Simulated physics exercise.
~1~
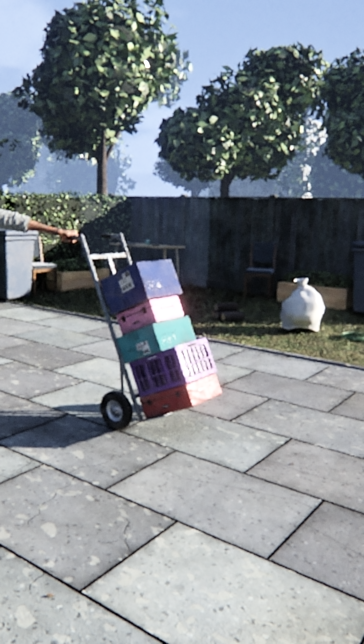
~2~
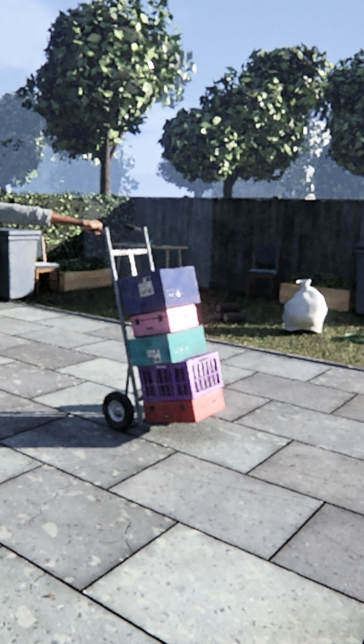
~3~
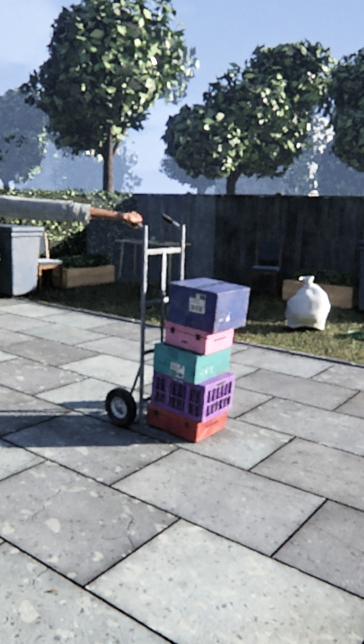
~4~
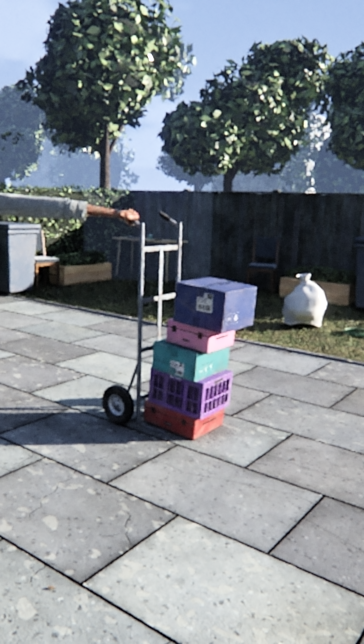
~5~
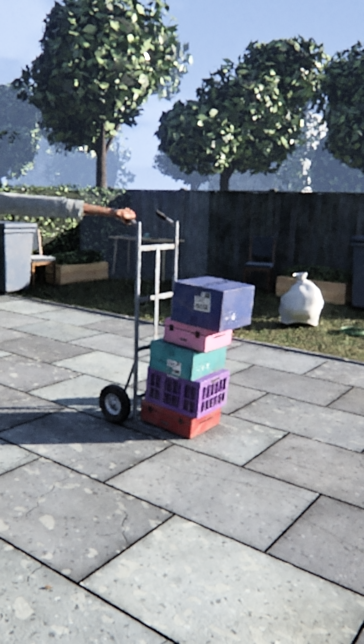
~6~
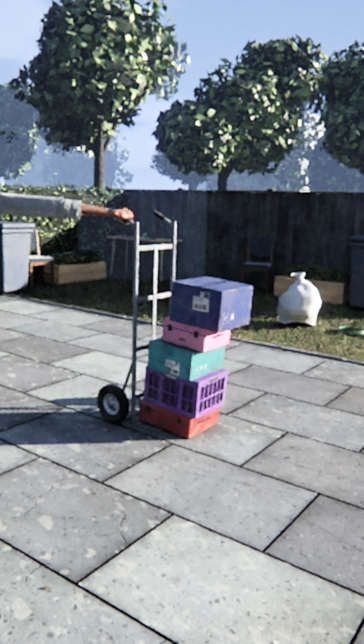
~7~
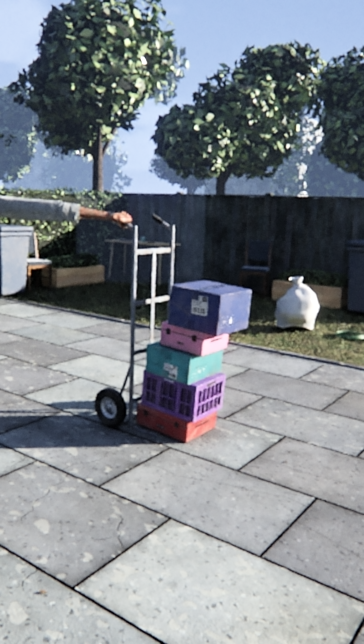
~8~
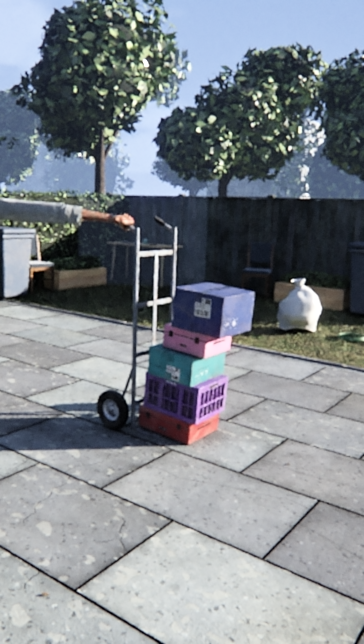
A hand truck stacked with five boxes and crates was tipped upright by an outstretched arm on a paved patio, and the leaning pile swung rightward and settled, the blue box on top shifted a little but nothing falling off.
